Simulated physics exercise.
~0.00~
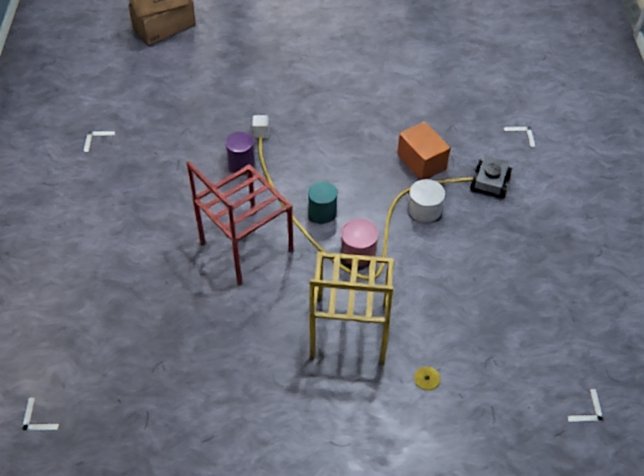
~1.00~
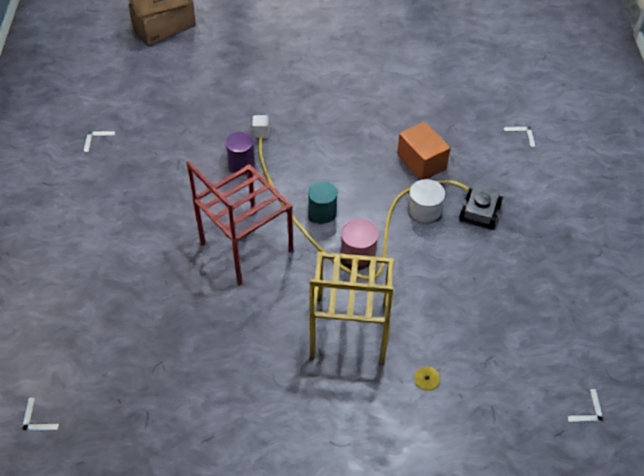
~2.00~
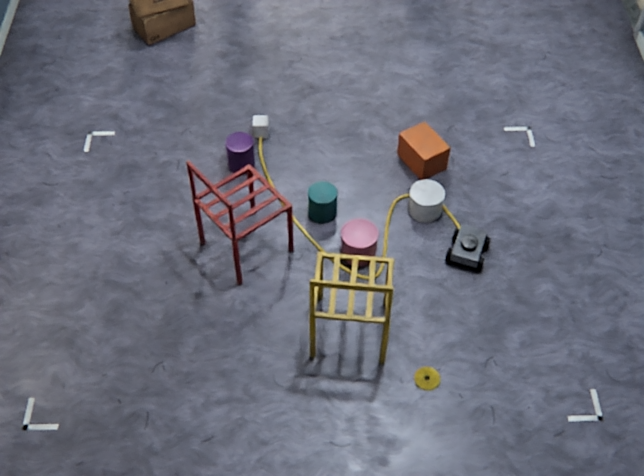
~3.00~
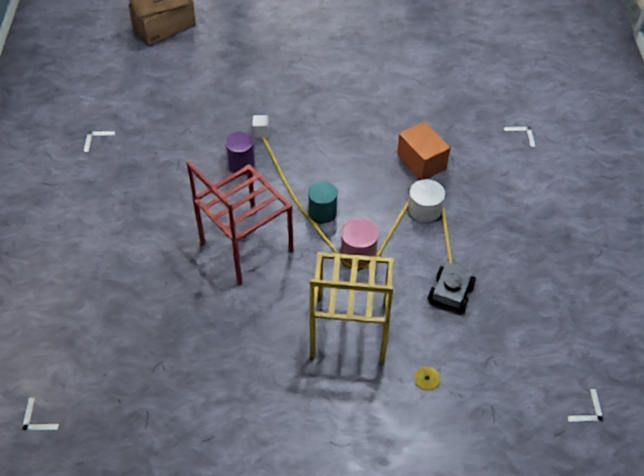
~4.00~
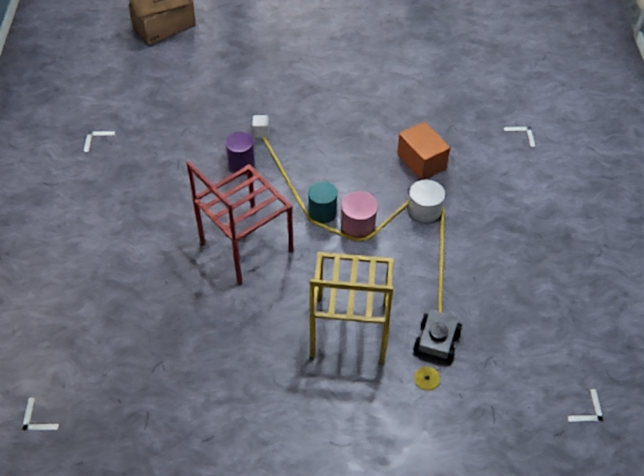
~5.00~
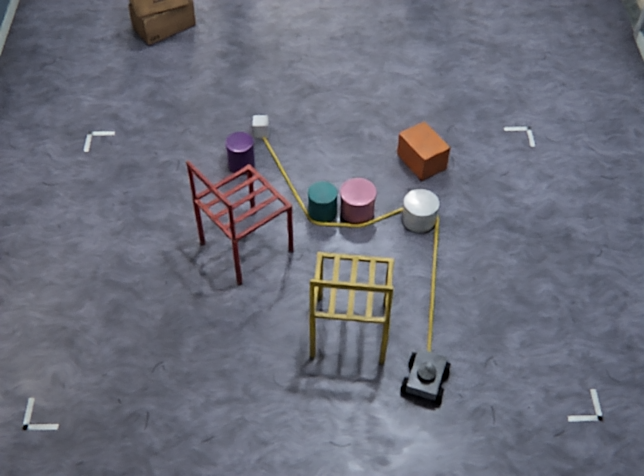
Small wheeled cart driving to a yellow floor mark, its lead tightening and dragging a pink bucket, then slightly shifting a white tub.
